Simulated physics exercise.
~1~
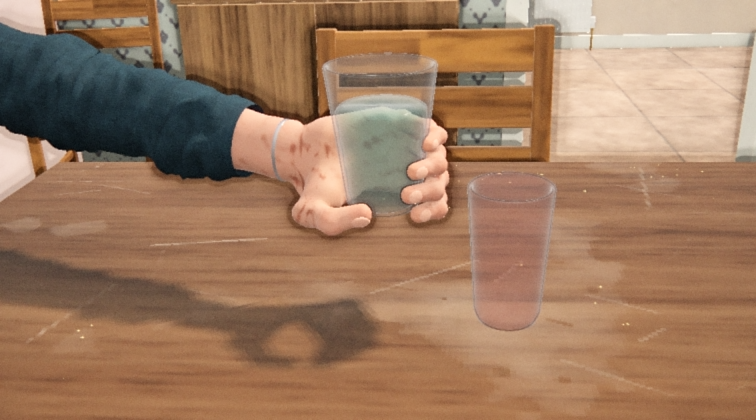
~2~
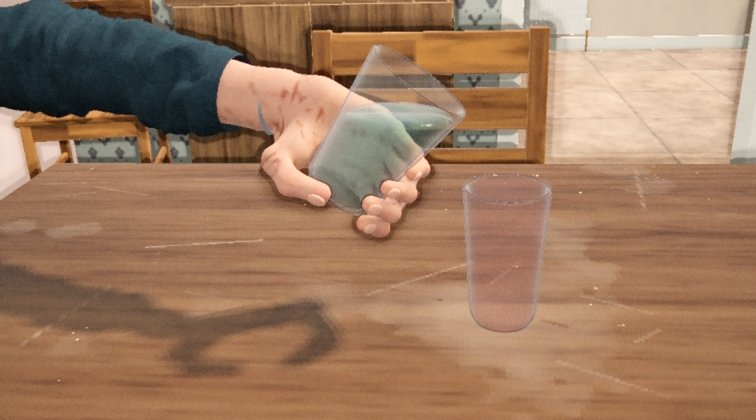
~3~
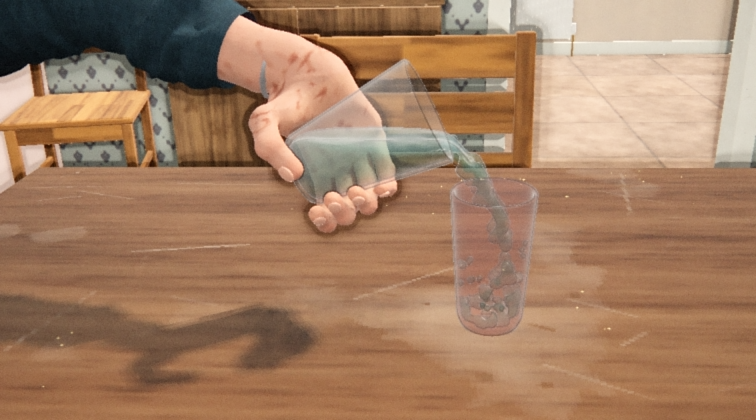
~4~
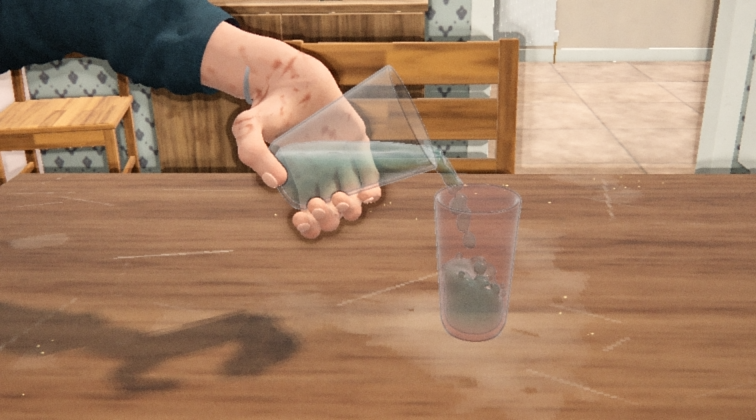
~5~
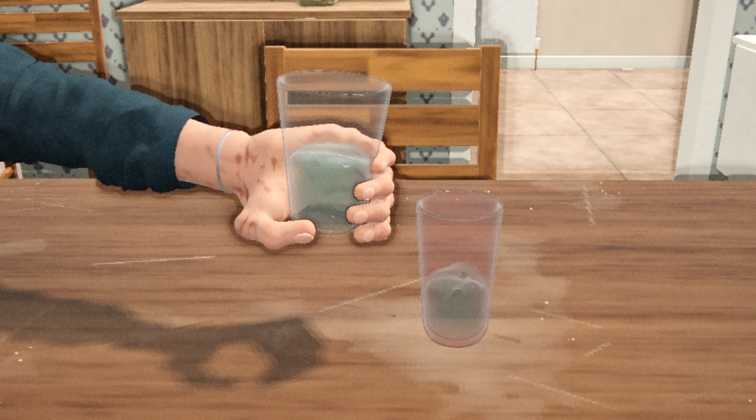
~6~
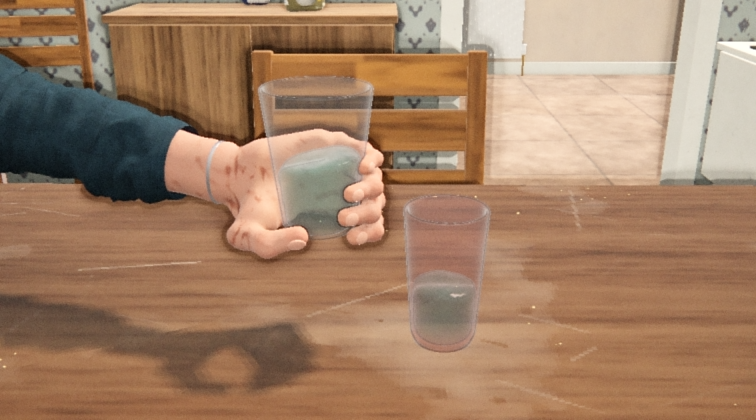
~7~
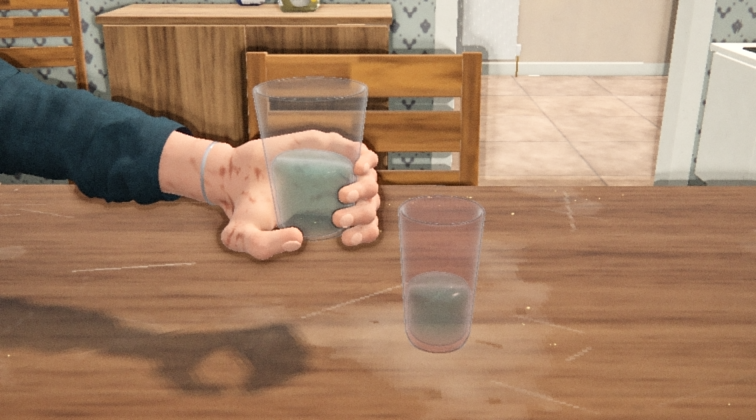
On a scratched wooden table top in a room with wooden chairs, an empty slim glass stands while a hand in a dark blue sleeve holds up a wider drinking glass of water to its left. The hand gradually tips the drinking glass to the right until a greenish stream runs over its rim and into the slim glass. It holds the tilt briefly as the water splashes and collects, then turns the glass upright again. The view drifts slightly right. At the end, the slim glass is partly filled, and the raised glass still holds water.
